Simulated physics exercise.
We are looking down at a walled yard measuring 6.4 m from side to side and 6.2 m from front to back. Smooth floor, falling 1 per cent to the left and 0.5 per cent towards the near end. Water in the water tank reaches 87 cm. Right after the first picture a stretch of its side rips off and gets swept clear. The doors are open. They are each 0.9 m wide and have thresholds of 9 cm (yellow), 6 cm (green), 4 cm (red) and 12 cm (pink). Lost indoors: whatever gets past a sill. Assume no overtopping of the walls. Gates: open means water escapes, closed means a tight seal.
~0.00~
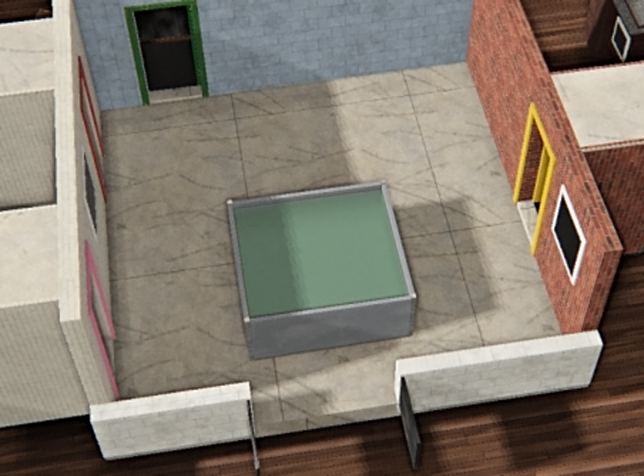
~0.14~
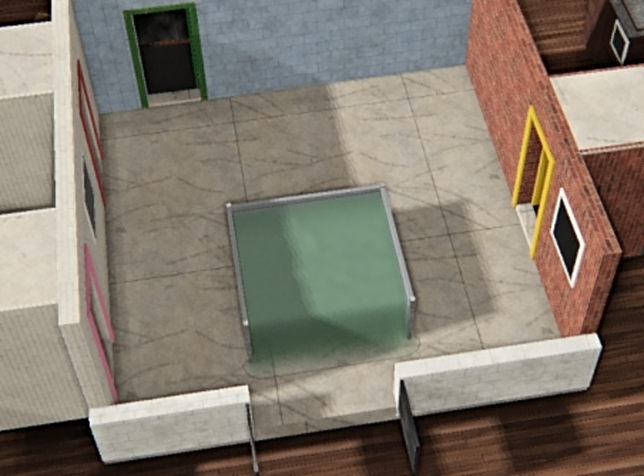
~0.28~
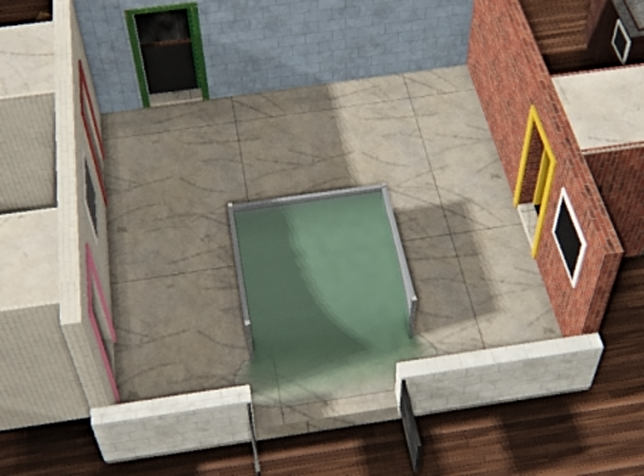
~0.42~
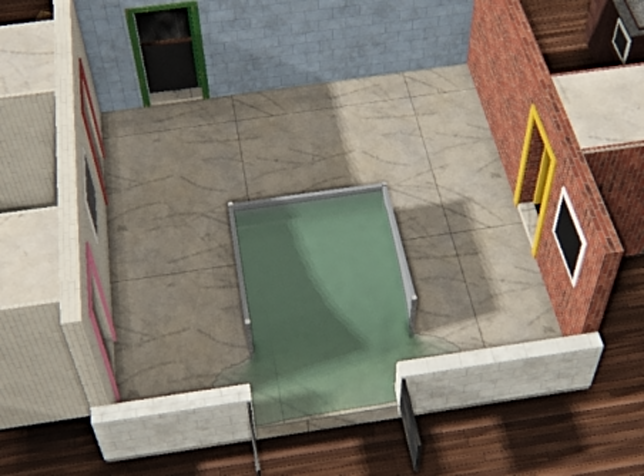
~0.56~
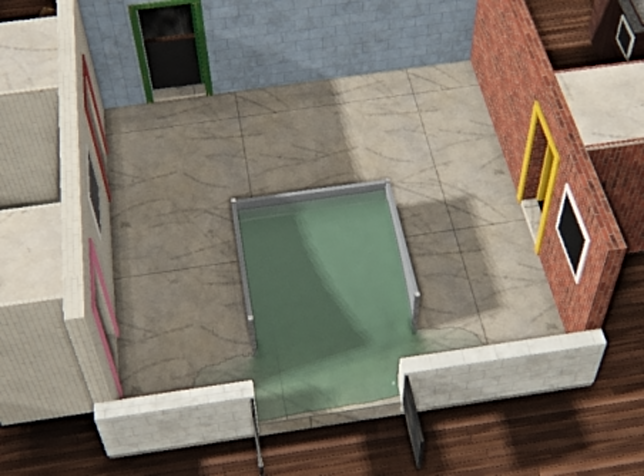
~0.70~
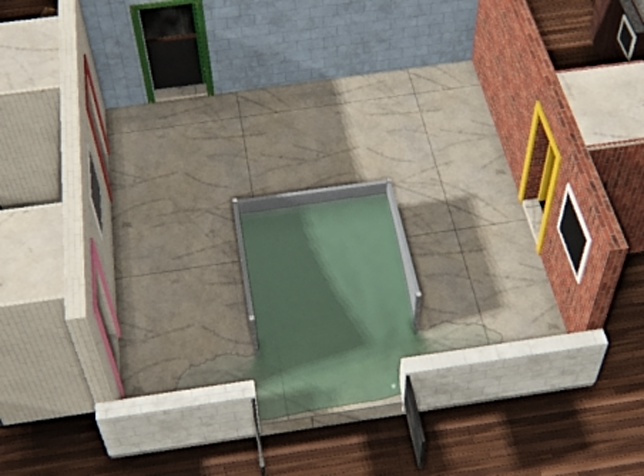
At first, a grey-walled tank of green water stands whole and still in a walled yard with open doorways. Its near side suddenly gives way and disappears, and the water pours out over the stone floor towards the near opening, spreading between the low white walls as the level in the tank sinks slightly.
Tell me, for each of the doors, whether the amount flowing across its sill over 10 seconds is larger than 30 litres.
For 10 seconds: The yellow door, not larger; the green door, not larger; the red door, not larger; the pink door, not larger.
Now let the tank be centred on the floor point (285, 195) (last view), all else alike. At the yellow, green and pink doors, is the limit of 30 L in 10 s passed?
Checking each door against the limit: Yellow does not exceed it, green tops it, pink tops it.
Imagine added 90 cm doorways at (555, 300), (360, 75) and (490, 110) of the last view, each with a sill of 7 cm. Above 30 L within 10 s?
The first one exceeds it, the second one doesn't reach it, and the third one doesn't reach it.
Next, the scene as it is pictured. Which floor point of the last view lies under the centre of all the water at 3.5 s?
Roughly (358, 299).
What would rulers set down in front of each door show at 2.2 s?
Readings (cm): Yellow = 7; green = 0; red = 0; pink = 12.
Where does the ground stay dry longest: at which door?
That's the green door.
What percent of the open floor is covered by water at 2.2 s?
25 %.
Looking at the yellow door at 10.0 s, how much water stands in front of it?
Roughly 1.0 centimetres.
After 1.4 s water covers 15 % of the floor and is deepest (48 cm) near (408, 385); yellow door not reached, green door not reached, red door not reached, pink door 5 cm at the sill, 0 L in.
After 2.2 s water covers 25 % of the floor and is deepest (32 cm) near (408, 385); yellow door 7 cm at the sill, 0 L in, green door not reached, red door not reached, pink door 12 cm at the sill, 0 L in.
After 3.5 s water covers 50 % of the floor and is deepest (18 cm) near (546, 364); yellow door 7 cm at the sill, 0 L in, green door not reached, red door not reached, pink door 8 cm at the sill, 1 L in.
After 6.0 s water covers 85 % of the floor and is deepest (8 cm) near (125, 429); yellow door 3 cm at the sill, 0 L in, green door not reached, red door 2 cm at the sill, 0 L in, pink door 5 cm at the sill, 1 L in.
After 10.0 s water covers 90 % of the floor and is deepest (8 cm) near (112, 217); yellow door 1 cm at the sill, 0 L in, green door 3 cm at the sill, 0 L in, red door 8 cm at the sill, 9 L in, pink door 3 cm at the sill, 1 L in.
